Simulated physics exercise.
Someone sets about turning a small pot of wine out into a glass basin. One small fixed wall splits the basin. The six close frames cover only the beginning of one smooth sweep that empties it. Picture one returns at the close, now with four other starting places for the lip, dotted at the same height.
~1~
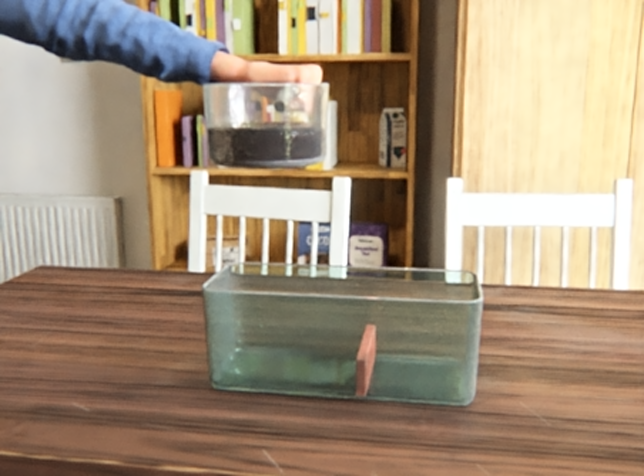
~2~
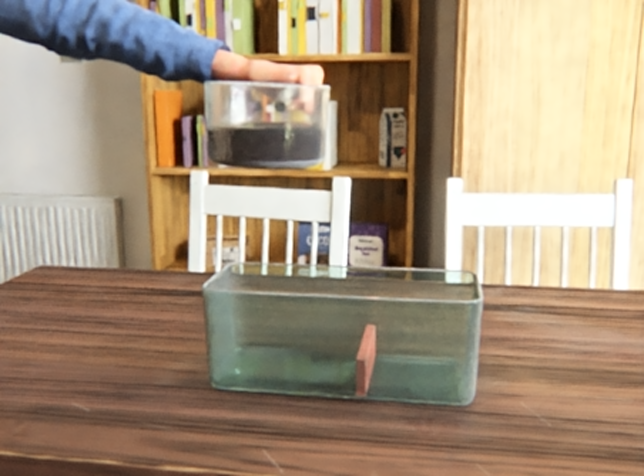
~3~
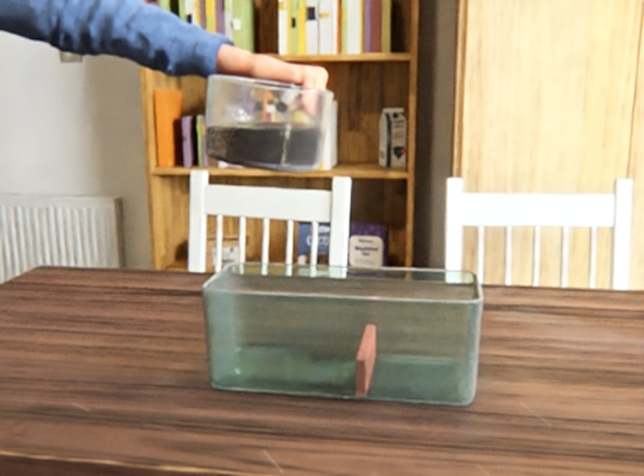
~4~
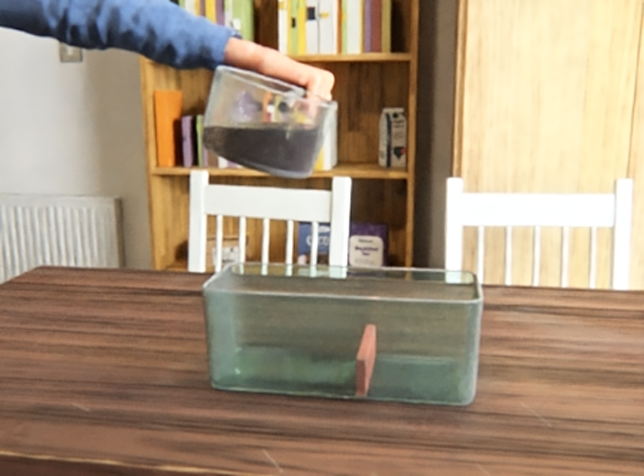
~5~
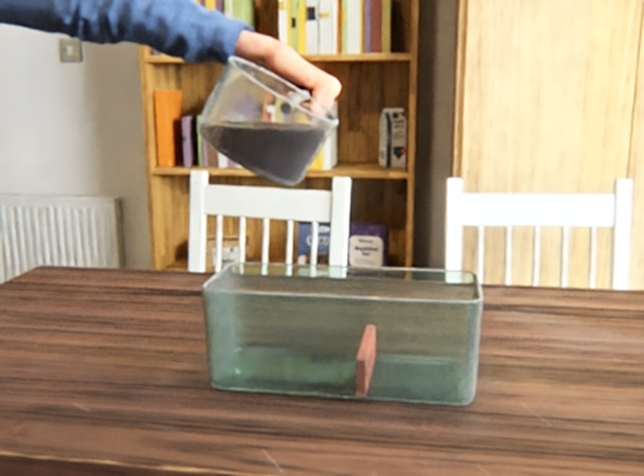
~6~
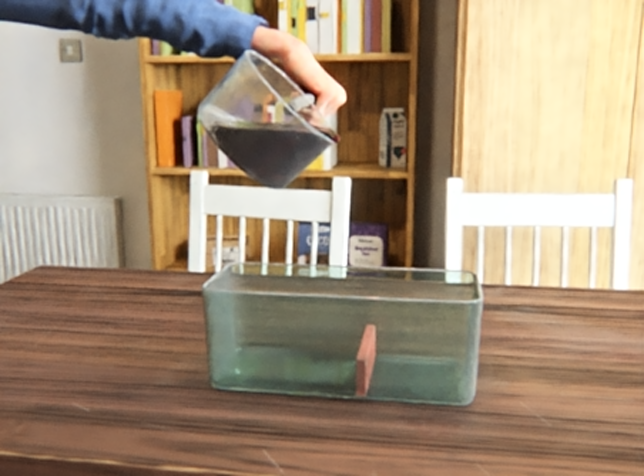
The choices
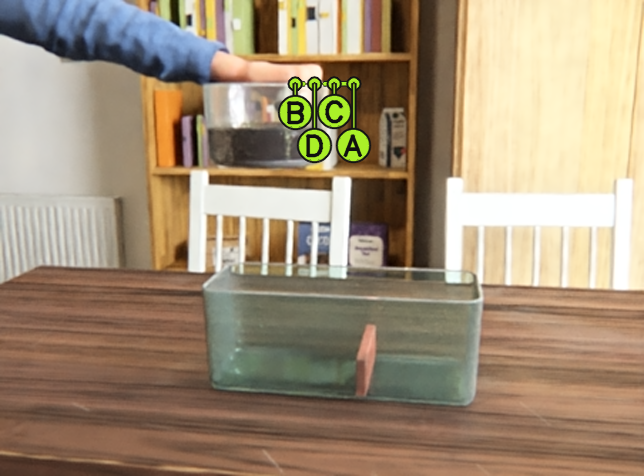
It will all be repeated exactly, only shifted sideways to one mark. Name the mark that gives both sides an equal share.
Take D.
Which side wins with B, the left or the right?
The left one.
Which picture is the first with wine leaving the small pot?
Picture 6.
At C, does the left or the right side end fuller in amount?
The right one.
On the marked copy, A at (353, 83); B at (295, 84); C at (334, 83); D at (314, 83).
For place A, about 6 % ends left of the wall and 93 % right of it.
For place B, about 81 % ends left of the wall and 17 % right of it.
For place C, about 25 % ends left of the wall and 74 % right of it.
For place D, about 50 % ends left of the wall and 49 % right of it.
